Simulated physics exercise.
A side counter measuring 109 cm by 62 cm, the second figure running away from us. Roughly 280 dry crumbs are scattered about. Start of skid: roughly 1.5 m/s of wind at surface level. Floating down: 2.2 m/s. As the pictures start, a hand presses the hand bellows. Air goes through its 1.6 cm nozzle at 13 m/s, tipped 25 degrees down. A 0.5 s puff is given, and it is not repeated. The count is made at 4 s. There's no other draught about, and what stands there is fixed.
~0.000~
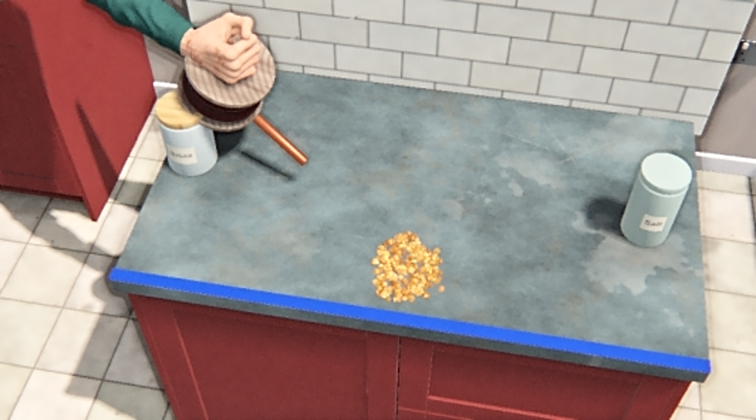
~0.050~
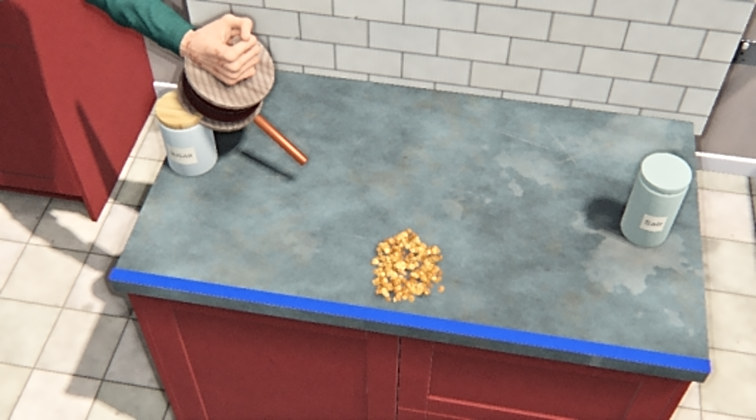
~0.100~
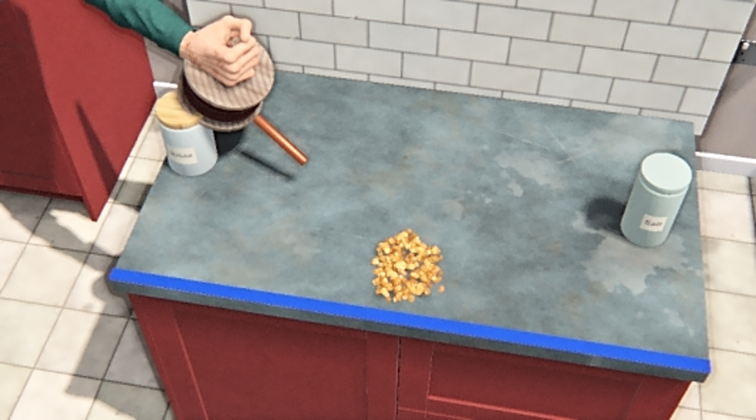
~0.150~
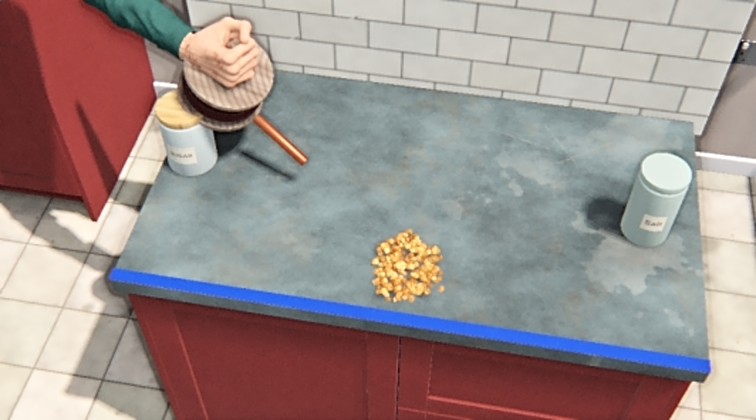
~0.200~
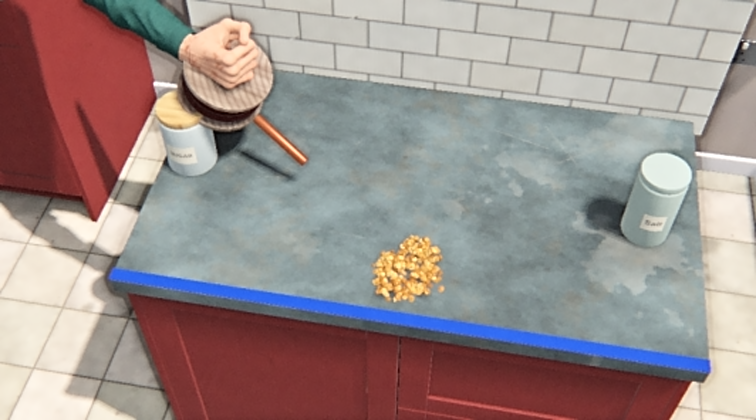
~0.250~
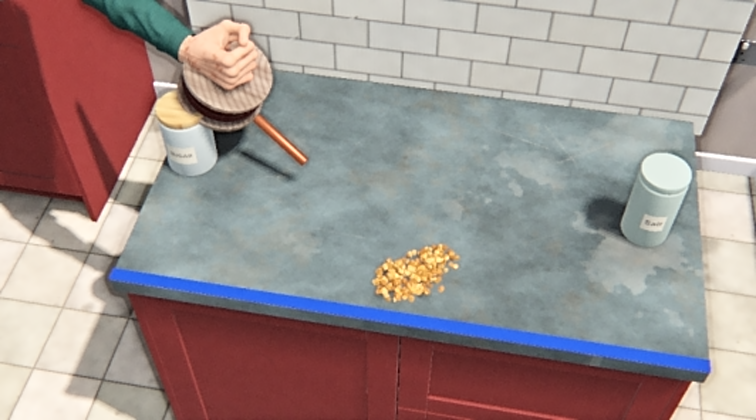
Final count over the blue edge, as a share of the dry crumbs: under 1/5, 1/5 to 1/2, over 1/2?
Past half.
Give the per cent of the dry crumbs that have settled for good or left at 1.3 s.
Close to 100 % of them.
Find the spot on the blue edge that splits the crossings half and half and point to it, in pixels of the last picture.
The middle of the crossings lies near (491, 339) in the last picture.
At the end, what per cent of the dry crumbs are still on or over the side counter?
My guess is near 10 per cent.
After 0.8 s the count stands so, 85 % are over the blue edge.
After 1.3 s the count stands so, 89 % are over the blue edge.
After 2.2 s the count stands so, 89 % are over the blue edge.
After 4.0 s, at the end, 89 % are over the blue edge.
